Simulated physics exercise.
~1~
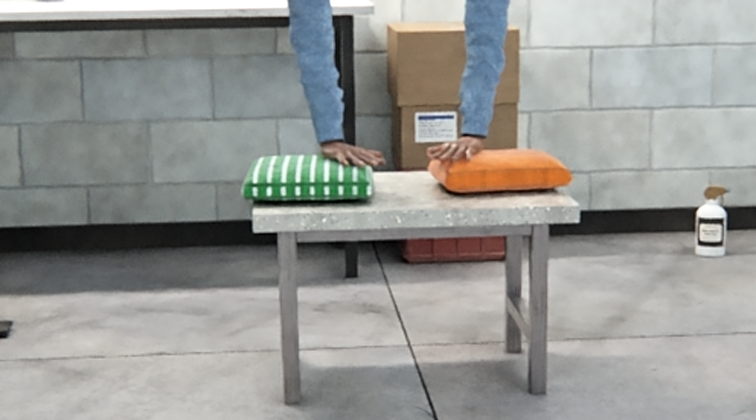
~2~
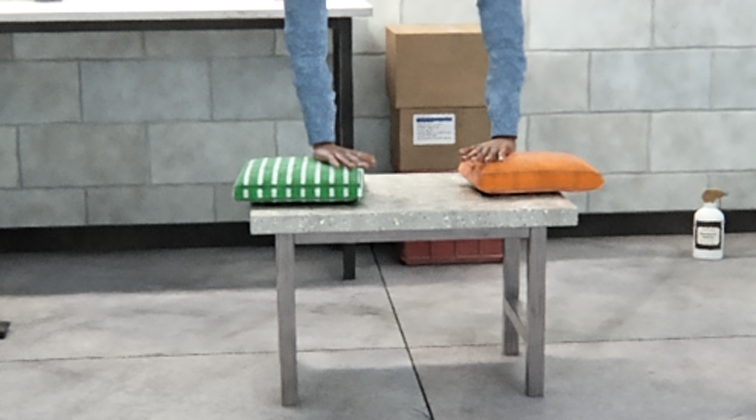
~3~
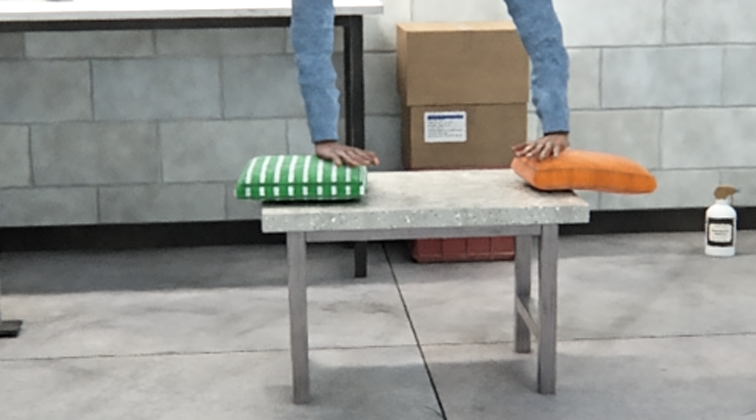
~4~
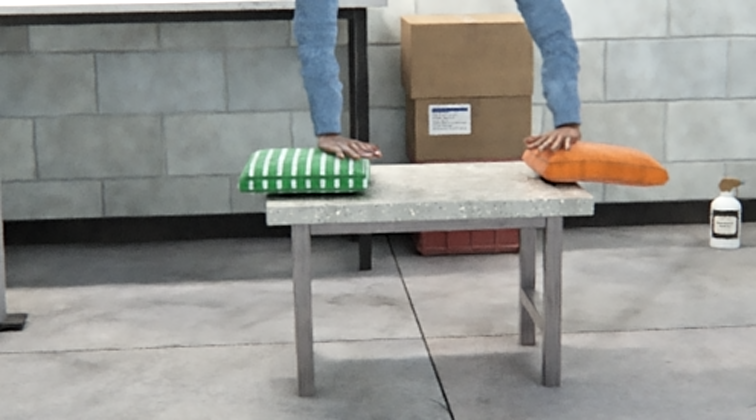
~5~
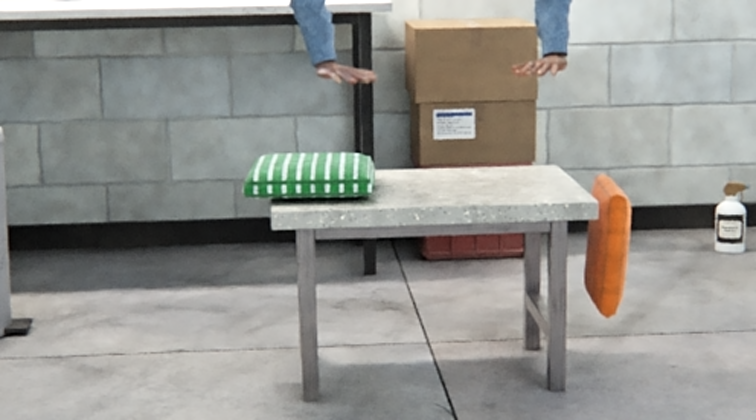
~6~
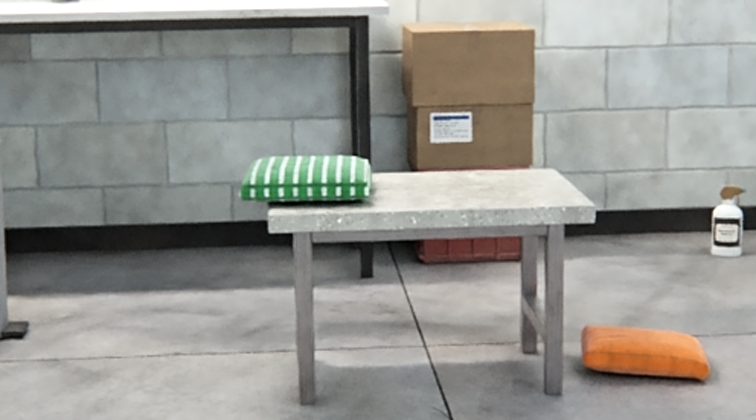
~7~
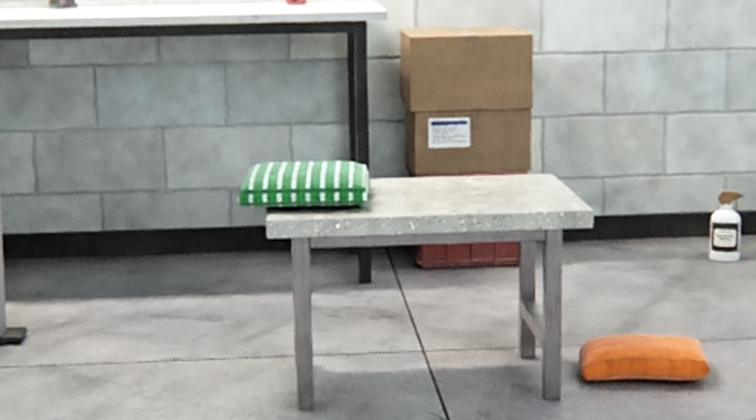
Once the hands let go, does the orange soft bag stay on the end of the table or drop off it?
It drops off the right end of the table and ends up lying on the floor, while the green cushion stays in place on the left end.
